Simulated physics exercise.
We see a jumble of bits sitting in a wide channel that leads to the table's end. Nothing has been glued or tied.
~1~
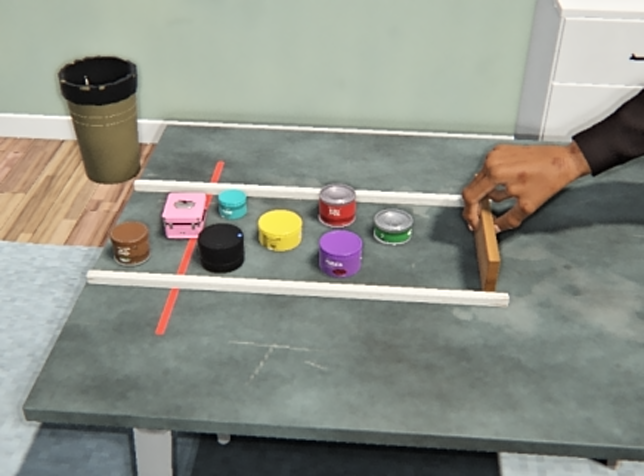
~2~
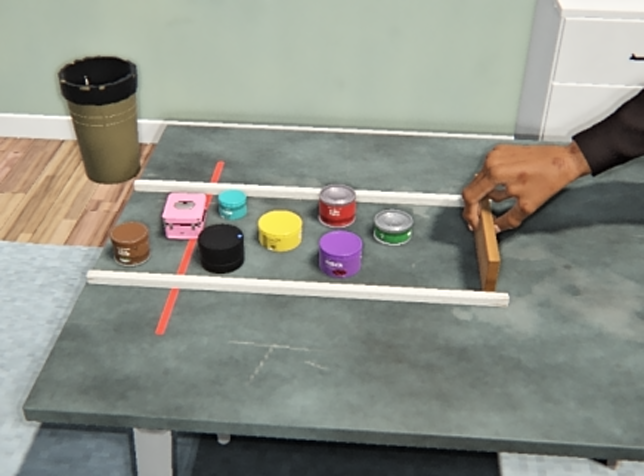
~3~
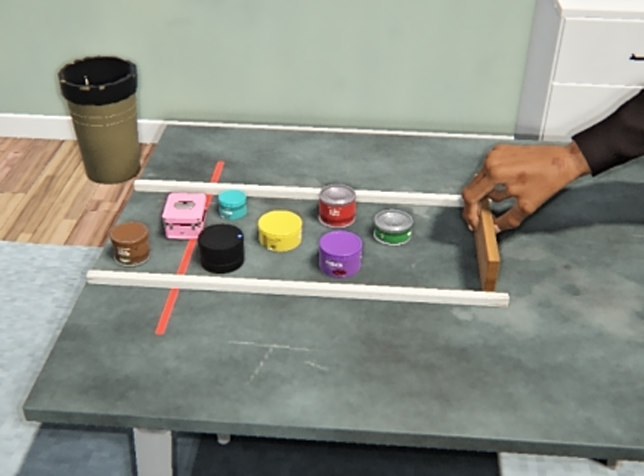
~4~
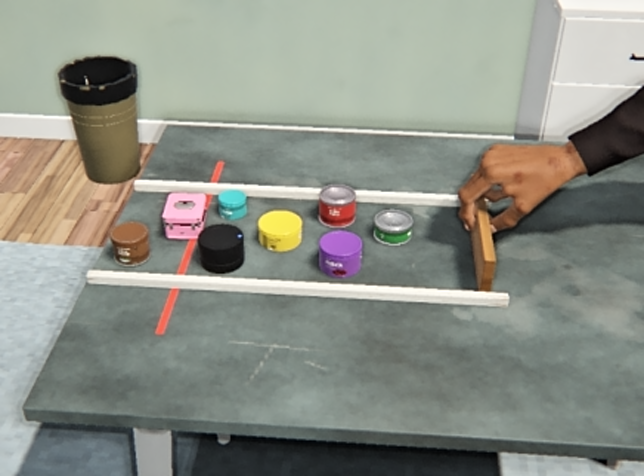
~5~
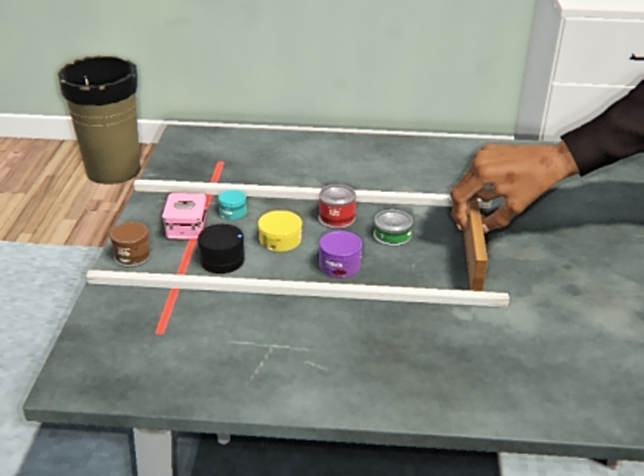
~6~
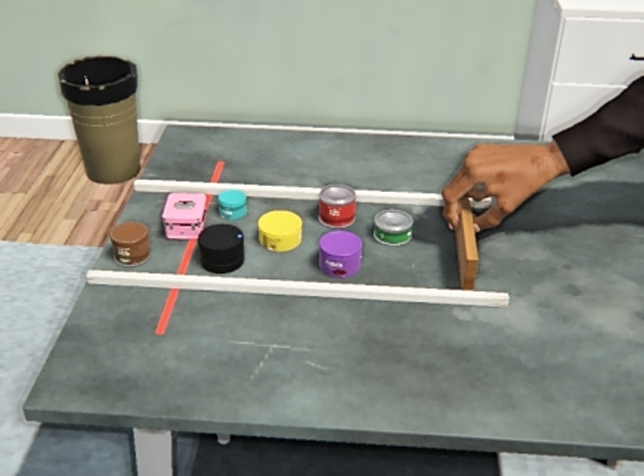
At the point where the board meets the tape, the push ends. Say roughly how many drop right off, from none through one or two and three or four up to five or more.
Dropping off: One or two.
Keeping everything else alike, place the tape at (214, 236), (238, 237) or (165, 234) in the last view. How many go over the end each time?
The counts: 0, 0 and 3.
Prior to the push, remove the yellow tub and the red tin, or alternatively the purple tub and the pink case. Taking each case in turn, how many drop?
Result: 1, then 0.
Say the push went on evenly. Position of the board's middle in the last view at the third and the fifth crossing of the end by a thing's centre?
First roughly (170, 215), later roughly (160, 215).
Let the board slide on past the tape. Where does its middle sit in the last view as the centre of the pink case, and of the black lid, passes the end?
Around (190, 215) first and around (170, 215) second.
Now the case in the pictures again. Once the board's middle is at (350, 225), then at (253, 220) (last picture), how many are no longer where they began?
I count 3 first and 7 after.
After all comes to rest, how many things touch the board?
3 are in contact with it.
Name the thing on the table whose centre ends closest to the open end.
The one you want is the pink case.
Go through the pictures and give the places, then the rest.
The first picture shows brown tin (131, 244); pink case (186, 216); turquoise tub (233, 204); board (484, 232); tape (195, 235).
The second picture shows pink case (186, 216); green pot (393, 228).
The third picture shows turquoise tub (233, 204); red tin (337, 207).
The fourth picture shows brown tin (131, 244); purple tub (340, 255).
The fifth picture shows pink case (186, 216); black lid (221, 248).
The sixth picture shows brown tin (131, 244); pink case (186, 216); turquoise tub (233, 204); board (464, 231); tape (195, 235).
Soon after, none off yet; brown tin at rest near (131, 244); pink case at rest near (186, 216); turquoise tub at rest near (233, 204).
At rest, the number that fall off is one or two; fallen, brown tin.
